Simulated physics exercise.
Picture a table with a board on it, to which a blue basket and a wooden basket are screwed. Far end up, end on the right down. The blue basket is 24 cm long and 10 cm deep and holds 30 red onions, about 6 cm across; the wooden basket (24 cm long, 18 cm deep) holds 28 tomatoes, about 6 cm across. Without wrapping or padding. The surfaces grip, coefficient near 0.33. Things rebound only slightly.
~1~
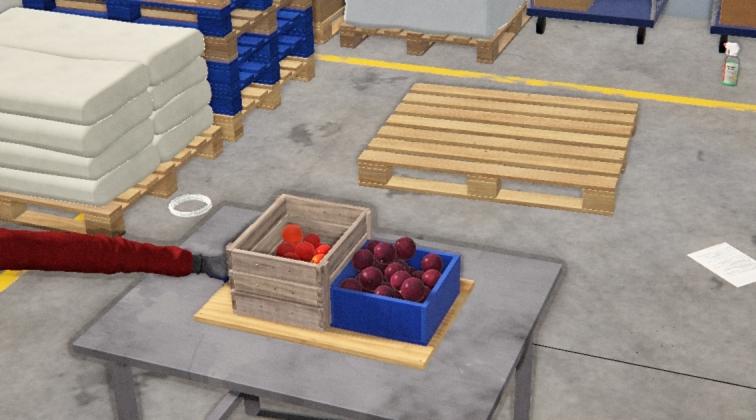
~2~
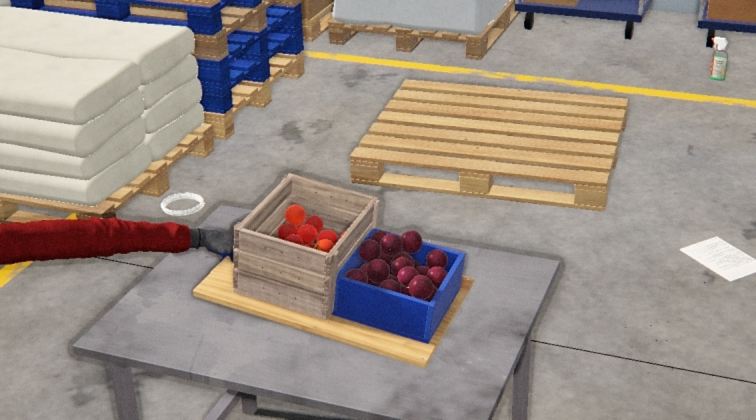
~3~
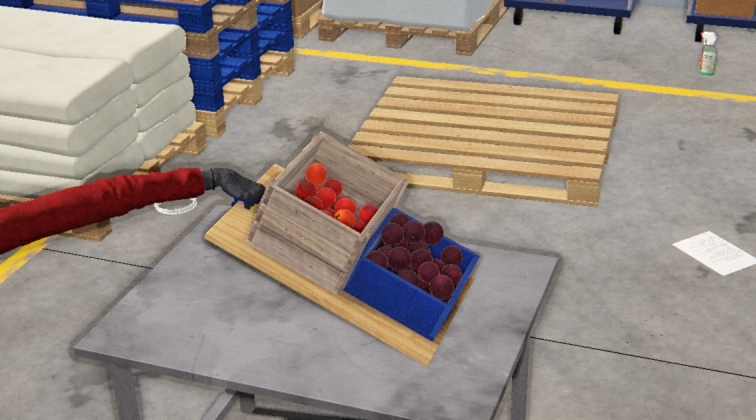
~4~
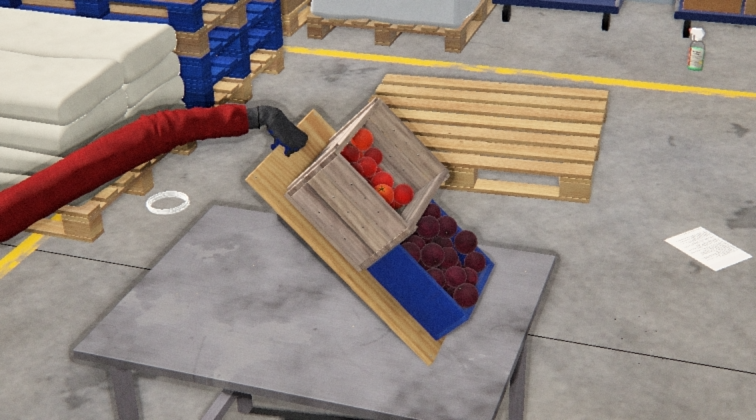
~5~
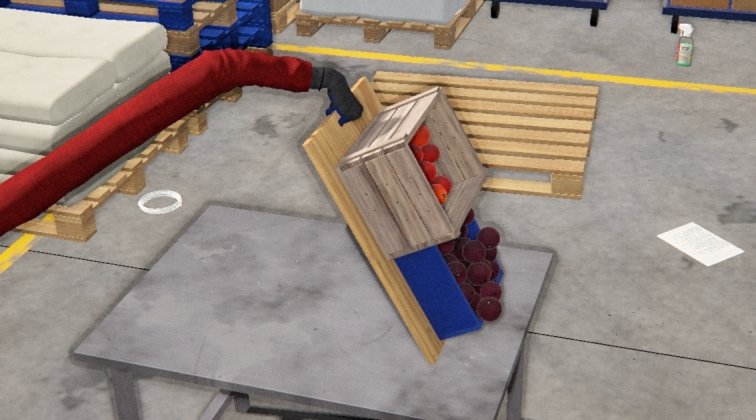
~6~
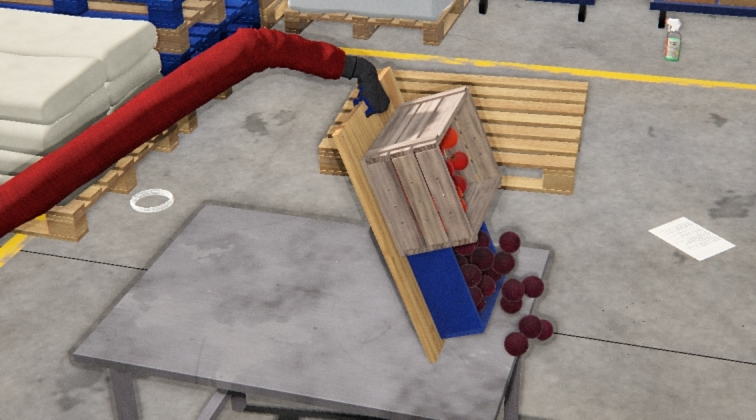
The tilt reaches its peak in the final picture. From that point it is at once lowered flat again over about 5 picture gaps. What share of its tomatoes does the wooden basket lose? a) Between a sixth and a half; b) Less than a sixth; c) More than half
Answer: B.
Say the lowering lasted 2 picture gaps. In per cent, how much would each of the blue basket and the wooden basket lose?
Well, that would cost the blue basket 40 per cent and the wooden basket 40 per cent.
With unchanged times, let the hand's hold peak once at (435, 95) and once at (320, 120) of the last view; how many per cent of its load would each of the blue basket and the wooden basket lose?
Loss per try - blue basket 70 / 20 percent, wooden basket 60 / 0 percent.
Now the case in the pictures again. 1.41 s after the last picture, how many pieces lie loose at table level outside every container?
Some 1 in number.
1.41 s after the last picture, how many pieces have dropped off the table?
Around 12.
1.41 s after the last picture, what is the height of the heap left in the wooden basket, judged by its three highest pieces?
Height: Roughly 14 cm.
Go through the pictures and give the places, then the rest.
In the first picture (each is followed by its nearest rim corner in this view), wooden basket, (317, 265); blue basket, (422, 305); 0° from level; none out.
In the second picture, wooden basket, (327, 254); blue basket, (429, 304); 7° from level.
In the third picture, wooden basket, (360, 235); blue basket, (447, 306); 24° from level.
In the fourth picture, wooden basket, (408, 226); blue basket, (466, 314); 45° from level.
In the fifth picture, wooden basket, (454, 231); blue basket, (479, 324); 62° from level.
In the sixth picture, wooden basket, (473, 236); blue basket, (483, 327); 69° from level; 8 out, the lowest onion at (543, 330).
Then, 0.22 s after the last picture, tilt 56°; blue basket 21 in, 9 out and wooden basket 27 in, 1 out.
Then, 0.51 s after the last picture, tilt 21°; blue basket 17 in, 13 out and wooden basket 27 in, 1 out.
Then, 0.90 s after the last picture, tilt 0°; blue basket 17 in, 13 out and wooden basket 27 in, 1 out.
Final count (1.41 s after the last picture), blue basket 17 in, 13 out and wooden basket 27 in, 1 out. Asked share, 1 of 28, 4 per cent.
